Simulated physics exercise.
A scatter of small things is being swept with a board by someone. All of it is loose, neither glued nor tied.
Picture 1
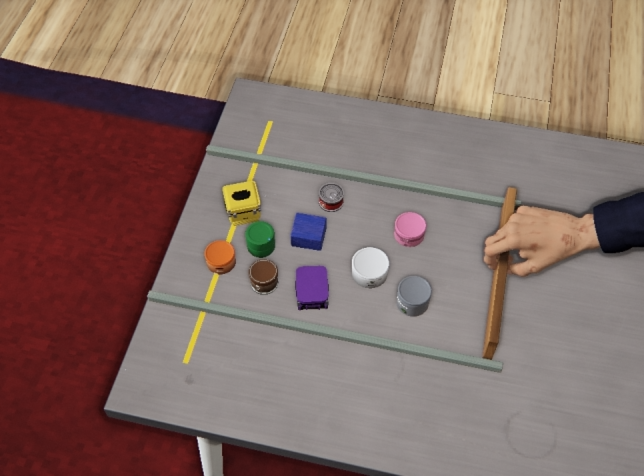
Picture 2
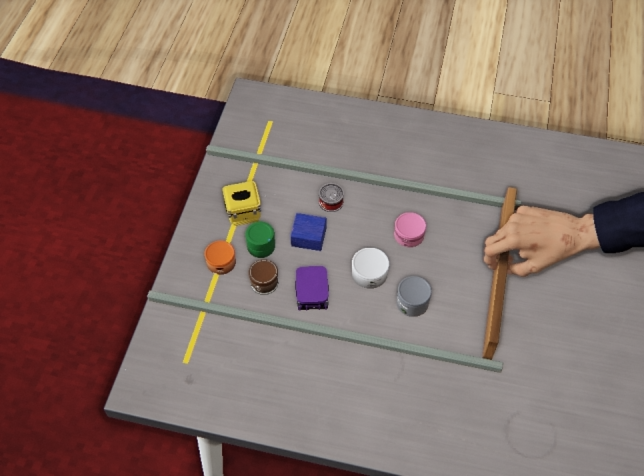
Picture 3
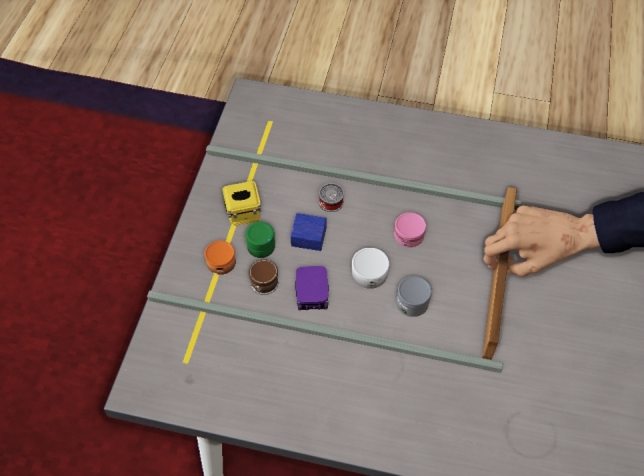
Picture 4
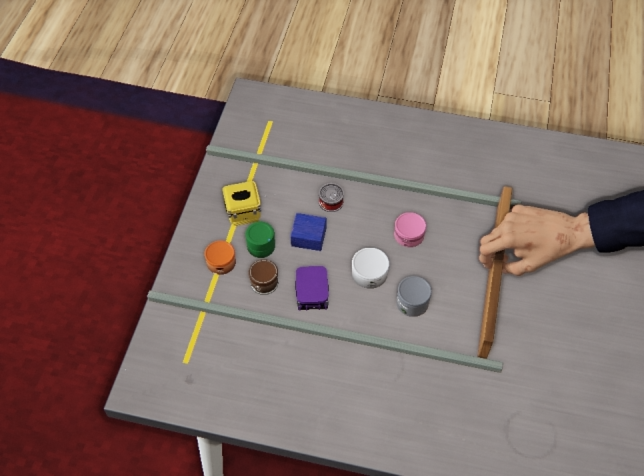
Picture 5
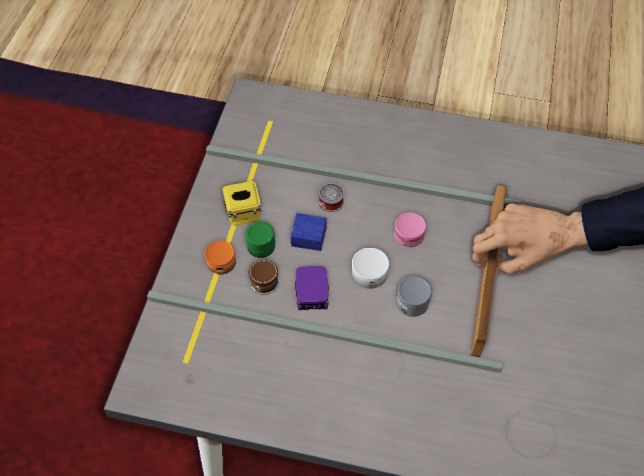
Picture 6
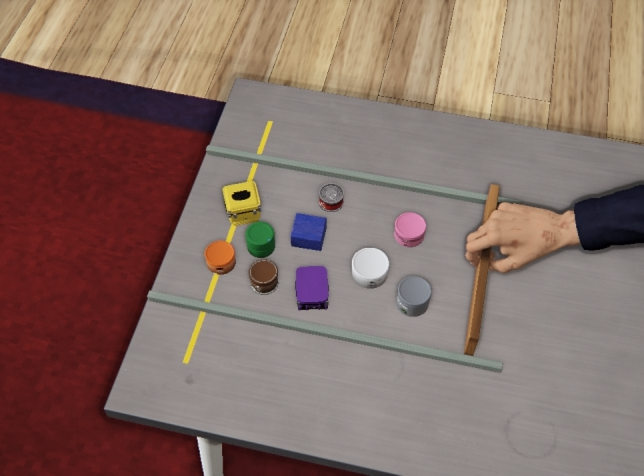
A hand slides a wooden board slightly left toward small, colourful objects that stay still.
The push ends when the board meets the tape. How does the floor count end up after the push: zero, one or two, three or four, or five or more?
You'd see one or two of the bits go off the end there.
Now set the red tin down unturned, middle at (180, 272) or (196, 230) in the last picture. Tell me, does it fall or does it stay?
Place by place, it goes down, then goes down.
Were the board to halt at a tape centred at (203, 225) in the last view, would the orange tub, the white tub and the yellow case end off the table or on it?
In order, the orange tub goes off the edge, then the white tub keeps its spot, then the yellow case goes off the edge.
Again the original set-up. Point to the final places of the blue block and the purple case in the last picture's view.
The blue block comes to rest at (200, 211), and the purple case comes to rest at (171, 272).
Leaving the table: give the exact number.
2 in total.
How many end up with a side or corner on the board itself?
4 in contact.
A little later, none off yet; orange tub at rest near (221, 258); yellow case at rest near (242, 203); green lid at rest near (261, 240).
When it is over, the number that fall off is one or two; down, brown tin and orange tub.
